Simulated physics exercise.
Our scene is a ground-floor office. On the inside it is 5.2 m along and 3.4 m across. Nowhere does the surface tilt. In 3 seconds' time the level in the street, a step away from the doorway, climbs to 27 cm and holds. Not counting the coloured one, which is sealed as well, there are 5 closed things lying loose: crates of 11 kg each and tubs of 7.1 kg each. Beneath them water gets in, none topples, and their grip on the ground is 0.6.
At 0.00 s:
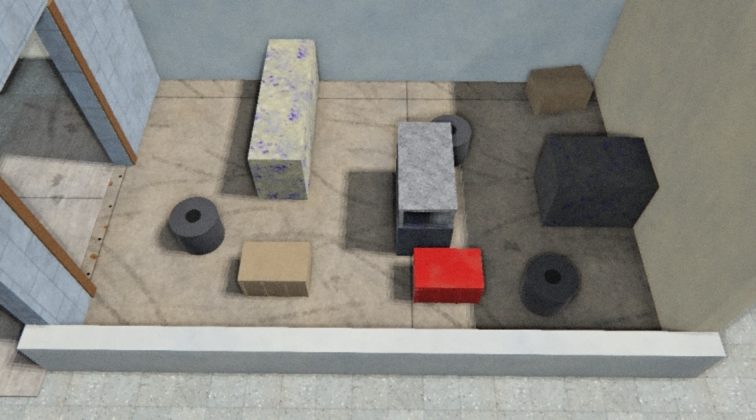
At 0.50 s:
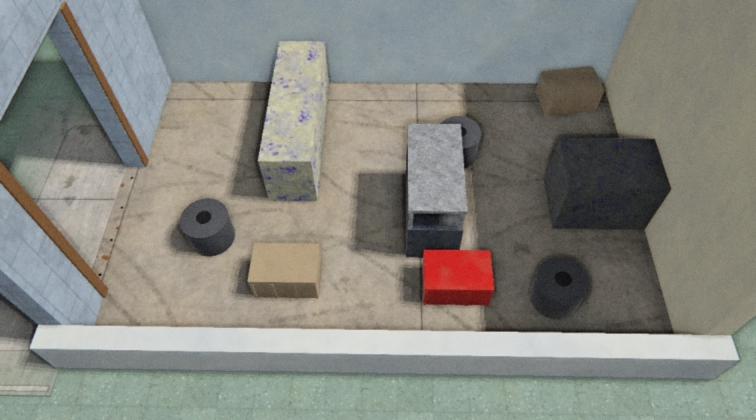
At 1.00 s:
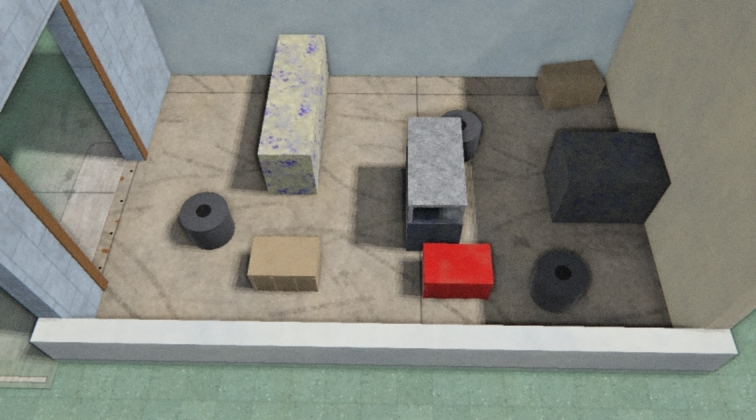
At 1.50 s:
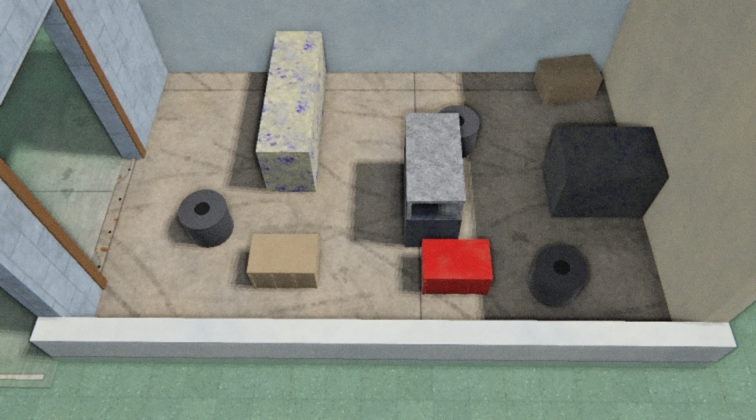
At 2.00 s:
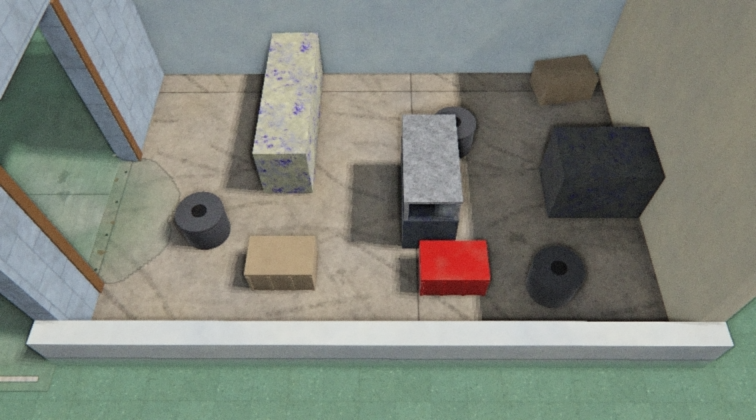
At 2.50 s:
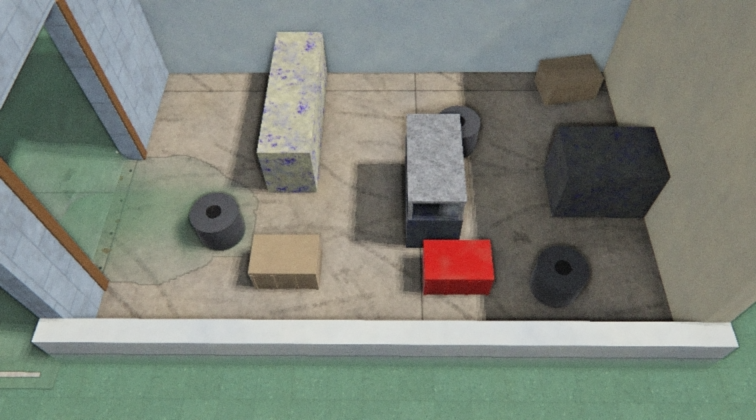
At first, a red box, a tan box, dark cylinders and larger blocks stand on a dry floor inside a walled room. Green water then covers the ground outside, and finally spreads in through the doorway on the left, where the nearest dark cylinder shifts very slightly right.
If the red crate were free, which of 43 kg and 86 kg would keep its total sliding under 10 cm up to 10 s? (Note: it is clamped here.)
Extra weight is needed.
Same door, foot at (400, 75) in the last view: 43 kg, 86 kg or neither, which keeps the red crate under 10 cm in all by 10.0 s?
Under that setup, the heavy option is needed.
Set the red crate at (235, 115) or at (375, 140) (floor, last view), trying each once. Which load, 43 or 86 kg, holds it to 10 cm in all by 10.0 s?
In order, both loads succeed and both loads succeed.
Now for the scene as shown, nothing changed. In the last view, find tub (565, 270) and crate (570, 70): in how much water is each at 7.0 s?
Depth approx. 8 cm / 2 cm.
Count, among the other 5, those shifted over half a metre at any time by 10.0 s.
I get 4.
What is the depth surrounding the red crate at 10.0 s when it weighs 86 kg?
Something like 15 centimetres.
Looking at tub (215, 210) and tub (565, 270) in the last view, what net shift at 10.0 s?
First 250 cm, then 10 cm.
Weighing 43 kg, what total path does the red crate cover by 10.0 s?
Around 100 centimetres in total.
After 3.5 s the red crate would be 0 cm from its start with 43 kg and 0 cm from its start with 86 kg; 0 cm of water round it then.
After 4.5 s the red crate would be 0 cm from its start with 43 kg and 0 cm from its start with 86 kg; 5 cm of water round it then.
After 7.0 s the red crate would be 8 cm from its start with 43 kg and 0 cm from its start with 86 kg; 10 cm of water round it then.
After 10.0 s the red crate would be 93 cm from its start with 43 kg and 0 cm from its start with 86 kg; 15 cm of water round it then.
